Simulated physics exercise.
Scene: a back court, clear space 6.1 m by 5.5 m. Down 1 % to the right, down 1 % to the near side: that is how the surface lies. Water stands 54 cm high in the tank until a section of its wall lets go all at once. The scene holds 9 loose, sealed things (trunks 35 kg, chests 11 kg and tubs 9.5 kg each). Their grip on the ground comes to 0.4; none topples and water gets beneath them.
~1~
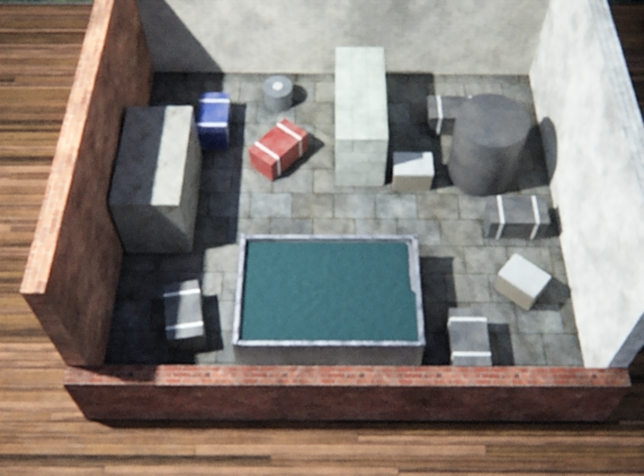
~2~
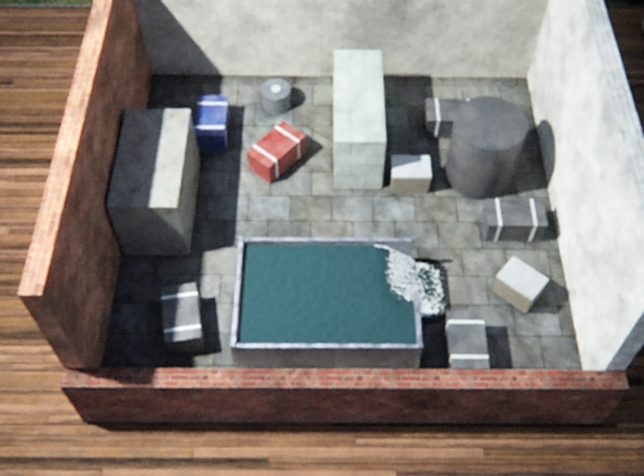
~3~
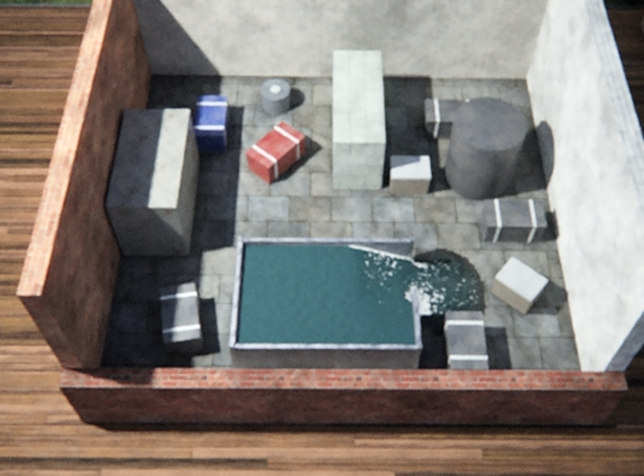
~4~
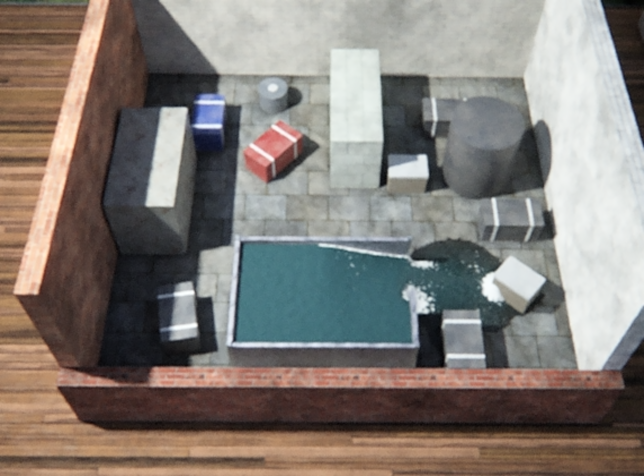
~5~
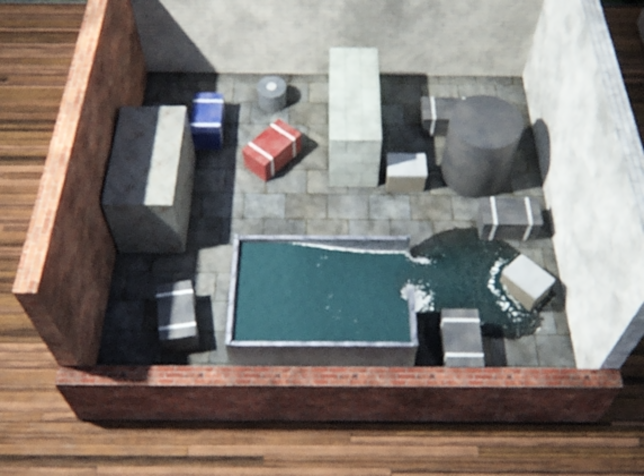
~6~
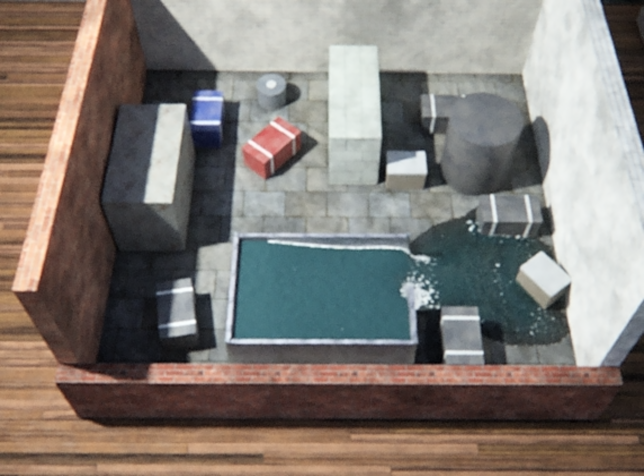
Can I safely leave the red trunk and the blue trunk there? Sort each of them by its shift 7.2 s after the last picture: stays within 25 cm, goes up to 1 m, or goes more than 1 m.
Sorted: The red trunk stays within 25 cm, the blue trunk stays within 25 cm.
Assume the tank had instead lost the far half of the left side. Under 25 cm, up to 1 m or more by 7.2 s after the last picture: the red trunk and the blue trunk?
In that case the red trunk does not really move while the blue trunk does not really move.
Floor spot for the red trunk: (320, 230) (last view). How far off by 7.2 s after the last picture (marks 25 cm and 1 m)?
Short answer: It hardly moves.
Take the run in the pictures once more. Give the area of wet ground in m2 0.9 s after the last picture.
Somewhere about 9.0 m2, give or take.
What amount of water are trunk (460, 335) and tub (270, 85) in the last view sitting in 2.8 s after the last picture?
First roughly 17 cm, second roughly 0 cm.
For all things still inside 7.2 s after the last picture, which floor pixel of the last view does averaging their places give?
At about (359, 174).
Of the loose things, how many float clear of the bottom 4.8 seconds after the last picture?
2.
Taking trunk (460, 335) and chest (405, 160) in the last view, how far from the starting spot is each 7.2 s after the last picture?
In turn: 20 cm, 20 cm.
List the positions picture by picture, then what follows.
In the first picture, the red trunk at (278, 141) rests on the ground; the blue trunk at (213, 112), on the bottom; water covers 3.3 m2; 0 of 9 have shifted.
In the second picture, the red trunk at (276, 143) rests on the ground; the blue trunk at (211, 115), on the bottom; 3.7 m2 under water; 0 of 9 have shifted.
In the third picture, the red trunk at (275, 144) rests on the ground; the blue trunk at (210, 115) rests on the ground; water covers 4.2 m2; 0 of 9 have shifted.
In the fourth picture, the red trunk at (273, 143), on the bottom; the blue trunk at (207, 114) rests on the ground; 4.9 m2 under water; 0 of 9 have shifted.
In the fifth picture, the red trunk at (272, 141) rests on the ground; the blue trunk at (206, 113) rests on the ground; 5.5 m2 under water; 1 of 9 have shifted.
In the sixth picture, the red trunk at (271, 139), on the bottom; the blue trunk at (206, 110) rests on the ground; water covers 6.2 m2; 1 of 9 have shifted.
Then, 0.9 s after the last picture the red trunk is near (271, 139), 0.0 m from its start, aground; the blue trunk is near (206, 110), 0.0 m from its start, aground; 2 afloat.
Then, 2.8 s after the last picture the red trunk is near (271, 139), 0.0 m from its start, aground; the blue trunk is near (206, 110), 0.0 m from its start, aground; 2 afloat.
Then, 4.8 s after the last picture the red trunk is near (271, 139), 0.0 m from its start, aground; the blue trunk is near (206, 110), 0.0 m from its start, aground; 2 afloat.
Then, 7.2 s after the last picture the red trunk is near (271, 139), 0.0 m from its start, aground; the blue trunk is near (206, 110), 0.0 m from its start, aground; 3 afloat.
